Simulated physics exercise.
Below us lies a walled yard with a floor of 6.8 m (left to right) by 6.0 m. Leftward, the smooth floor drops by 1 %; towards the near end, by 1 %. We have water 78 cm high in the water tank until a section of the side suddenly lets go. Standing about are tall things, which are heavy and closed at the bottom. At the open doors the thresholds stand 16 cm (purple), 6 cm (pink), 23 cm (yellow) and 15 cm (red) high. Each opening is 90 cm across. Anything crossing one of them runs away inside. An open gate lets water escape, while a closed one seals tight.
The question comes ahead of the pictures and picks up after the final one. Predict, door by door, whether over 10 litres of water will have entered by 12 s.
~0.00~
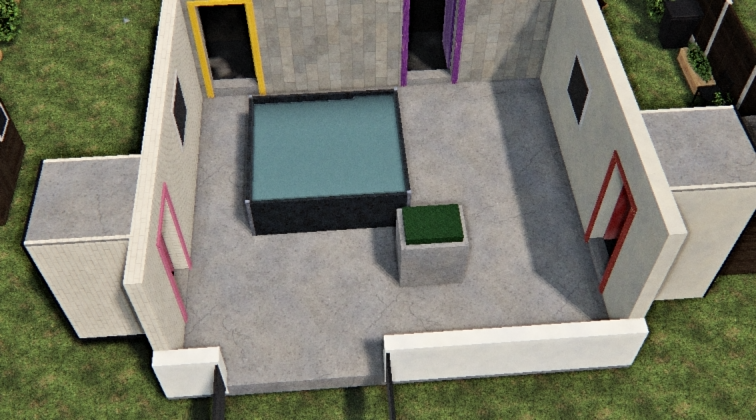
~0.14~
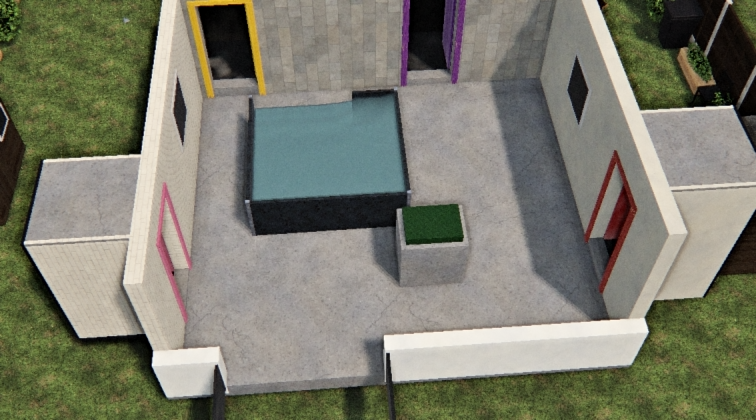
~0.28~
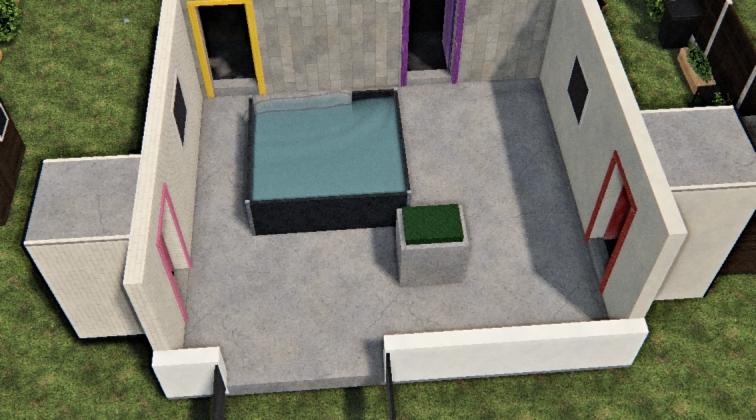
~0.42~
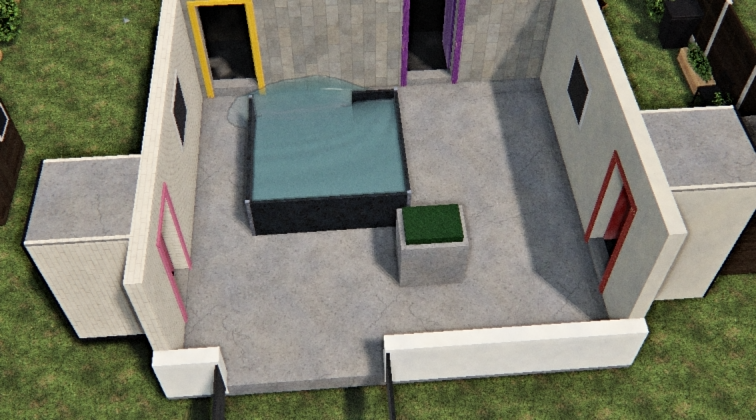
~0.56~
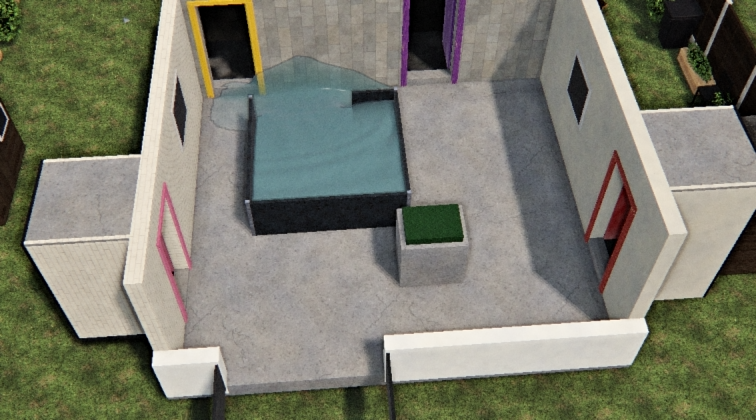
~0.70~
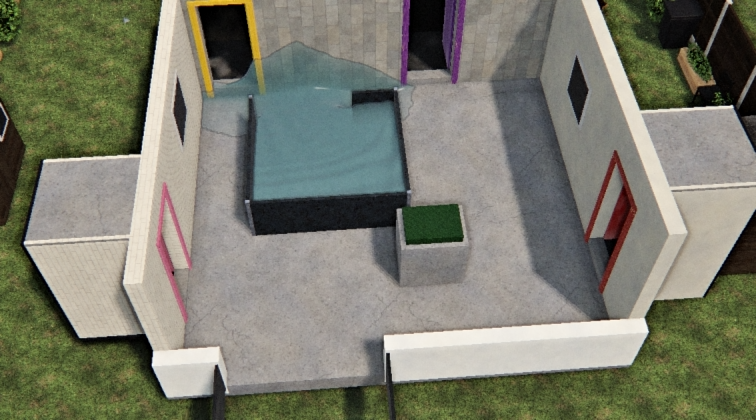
At the purple door the amount will not overshoot the limit; at the pink door the amount will overshoot the limit; at the yellow door the amount will overshoot the limit; at the red door the amount will not overshoot the limit.
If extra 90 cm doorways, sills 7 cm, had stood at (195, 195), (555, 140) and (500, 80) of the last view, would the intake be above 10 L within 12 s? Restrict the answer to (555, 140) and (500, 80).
More, more.
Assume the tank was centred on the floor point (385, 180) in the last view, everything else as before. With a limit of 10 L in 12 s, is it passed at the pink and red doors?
Result - pink door exceeds it, red door does not exceed it.
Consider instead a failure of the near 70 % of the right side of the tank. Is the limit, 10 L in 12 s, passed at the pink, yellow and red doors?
Door by door - pink: Out of bounds, yellow: Within bounds, red: Out of bounds.
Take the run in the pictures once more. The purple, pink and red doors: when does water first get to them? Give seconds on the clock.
So purple at 0.8 s, pink at 2.2 s, and red at 3.0 s.
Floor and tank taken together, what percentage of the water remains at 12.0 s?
68 %.
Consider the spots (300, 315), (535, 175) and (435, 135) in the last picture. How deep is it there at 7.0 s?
Depth readings in turn - 6, 8, 2 cm.
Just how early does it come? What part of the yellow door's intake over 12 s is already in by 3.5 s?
About 90%.
After 1.4 s water covers 20 % of the floor and is deepest (74 cm) near (213, 99); purple door 10 cm at the sill, 0 L in, pink door not reached, yellow door 39 cm at the sill, 21 L in, red door not reached.
After 2.2 s water covers 40 % of the floor and is deepest (62 cm) near (213, 99); purple door 11 cm at the sill, 0 L in, pink door 3 cm at the sill, 0 L in, yellow door 47 cm at the sill, 117 L in, red door not reached.
After 3.5 s water covers 65 % of the floor and is deepest (41 cm) near (183, 364); purple door 10 cm at the sill, 0 L in, pink door 5 cm at the sill, 0 L in, yellow door 33 cm at the sill, 227 L in, red door 5 cm at the sill, 0 L in.
After 7.0 s water covers 90 % of the floor and is deepest (22 cm) near (182, 375); purple door 6 cm at the sill, 0 L in, pink door 10 cm at the sill, 27 L in, yellow door 21 cm at the sill, 251 L in, red door 4 cm at the sill, 0 L in.
After 12.0 s water covers 100 % of the floor and is deepest (20 cm) near (183, 364); purple door 4 cm at the sill, 0 L in, pink door 13 cm at the sill, 98 L in, yellow door 11 cm at the sill, 251 L in, red door 8 cm at the sill, 0 L in.
